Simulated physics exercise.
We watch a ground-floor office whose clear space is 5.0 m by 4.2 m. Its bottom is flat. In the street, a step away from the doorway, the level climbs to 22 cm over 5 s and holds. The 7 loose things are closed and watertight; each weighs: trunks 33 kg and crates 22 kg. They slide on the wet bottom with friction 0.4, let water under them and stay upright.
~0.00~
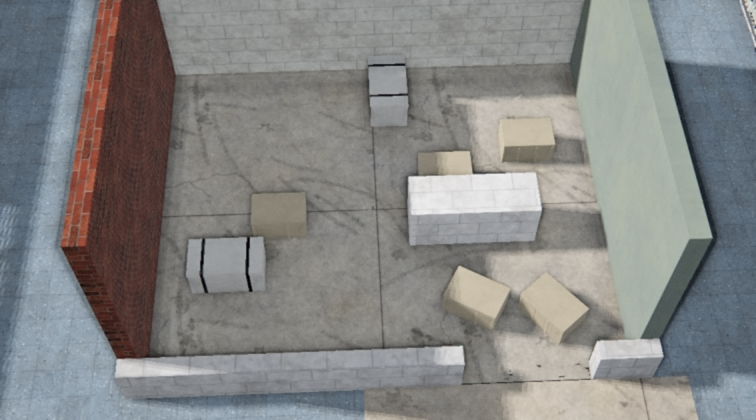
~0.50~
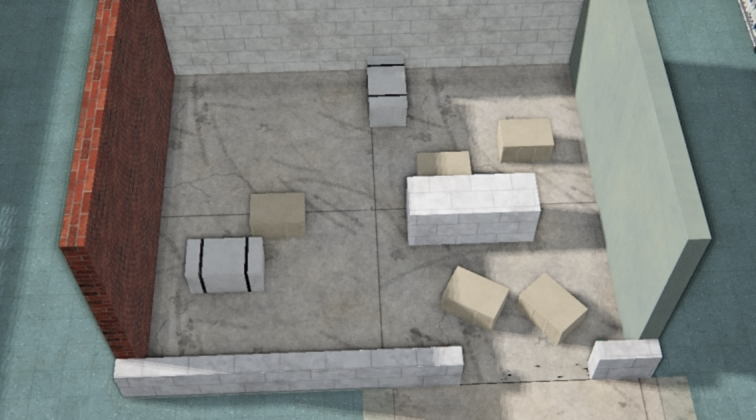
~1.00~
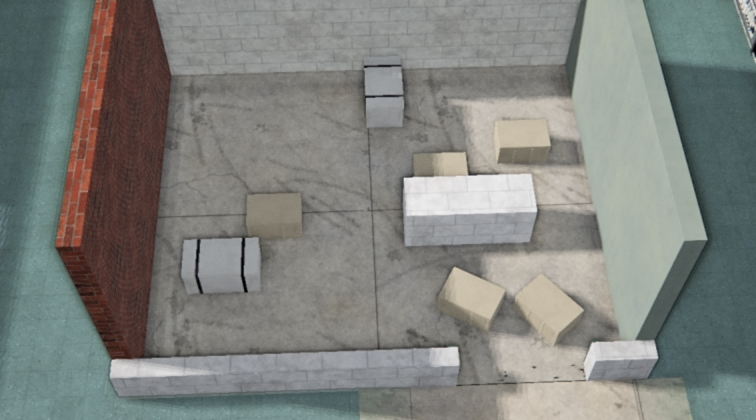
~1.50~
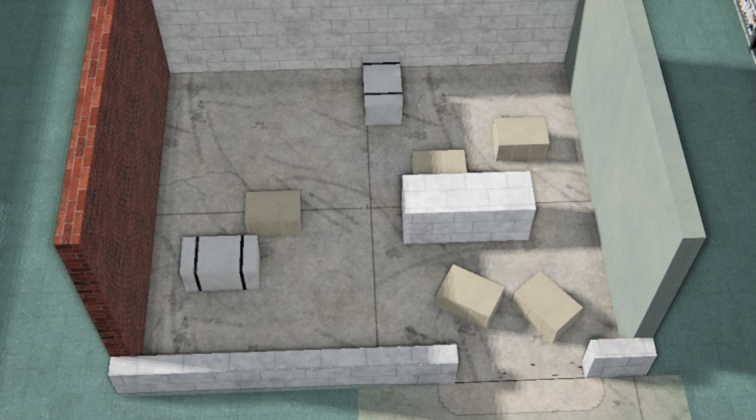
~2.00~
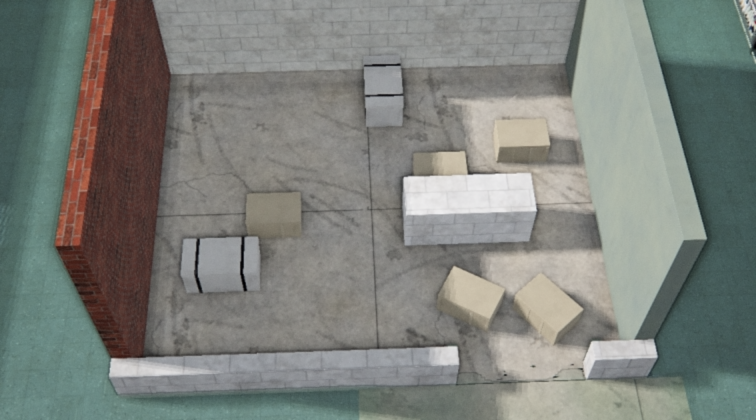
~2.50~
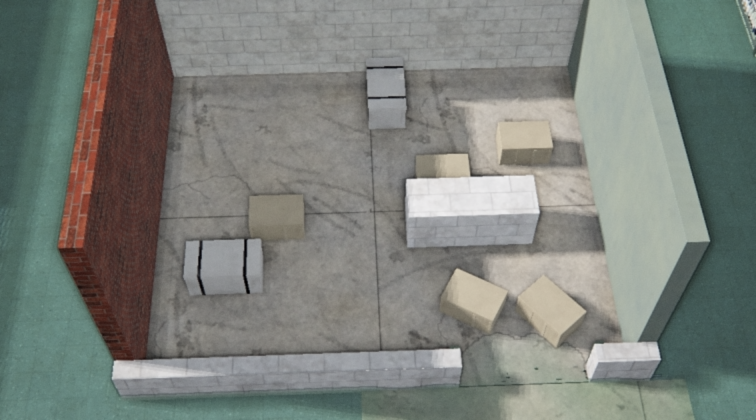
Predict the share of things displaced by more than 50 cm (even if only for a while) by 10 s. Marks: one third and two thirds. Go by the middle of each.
It is between one and two thirds.
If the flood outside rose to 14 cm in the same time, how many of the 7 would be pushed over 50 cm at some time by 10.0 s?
In that case 2 of them.
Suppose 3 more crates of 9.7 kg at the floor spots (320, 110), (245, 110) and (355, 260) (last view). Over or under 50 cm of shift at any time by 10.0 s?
In that order: Less, short of it, over.
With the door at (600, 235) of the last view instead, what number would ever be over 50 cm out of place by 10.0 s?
In that case 3 of them.
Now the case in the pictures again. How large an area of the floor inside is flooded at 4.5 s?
Roughly 4.0 m2.
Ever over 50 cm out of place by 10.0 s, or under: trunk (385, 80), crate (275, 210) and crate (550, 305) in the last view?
In that order: Less, less, past it.
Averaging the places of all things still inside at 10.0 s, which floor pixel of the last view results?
At about (374, 174).
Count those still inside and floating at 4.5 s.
I count 0.
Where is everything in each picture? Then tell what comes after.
A trunk at (225, 256) rests on the ground; a crate at (528, 132) rests on the ground; 0.0 m2 under water; 0 of 7 have shifted, in the first picture.
A trunk at (224, 256), on the bottom; a crate at (526, 132) rests on the ground; 0.0 m2 under water; 0 of 7 have shifted, in the second picture.
A trunk at (220, 256) rests on the ground; a crate at (523, 133), on the bottom; water covers 0.0 m2; 0 of 7 have shifted, in the third picture.
A trunk at (219, 254), on the bottom; a crate at (522, 131), on the bottom; water covers 0.0 m2; 0 of 7 have shifted, in the fourth picture.
A trunk at (220, 256) rests on the ground; a crate at (523, 133) rests on the ground; water covers 0.0 m2; 0 of 7 have shifted, in the fifth picture.
A trunk at (223, 258), on the bottom; a crate at (525, 135) rests on the ground; water covers 0.3 m2; 0 of 7 have shifted, in the sixth picture.
After 3.5 s 0 of 7 are over 50 cm from their spots; 0 afloat.
After 4.5 s 0 of 7 are over 50 cm from their spots; 0 afloat.
After 7.0 s 2 of 7 are over 50 cm from their spots; 0 afloat.
After 10.0 s 3 of 7 are over 50 cm from their spots, and 3 have been at some point; 1 afloat.
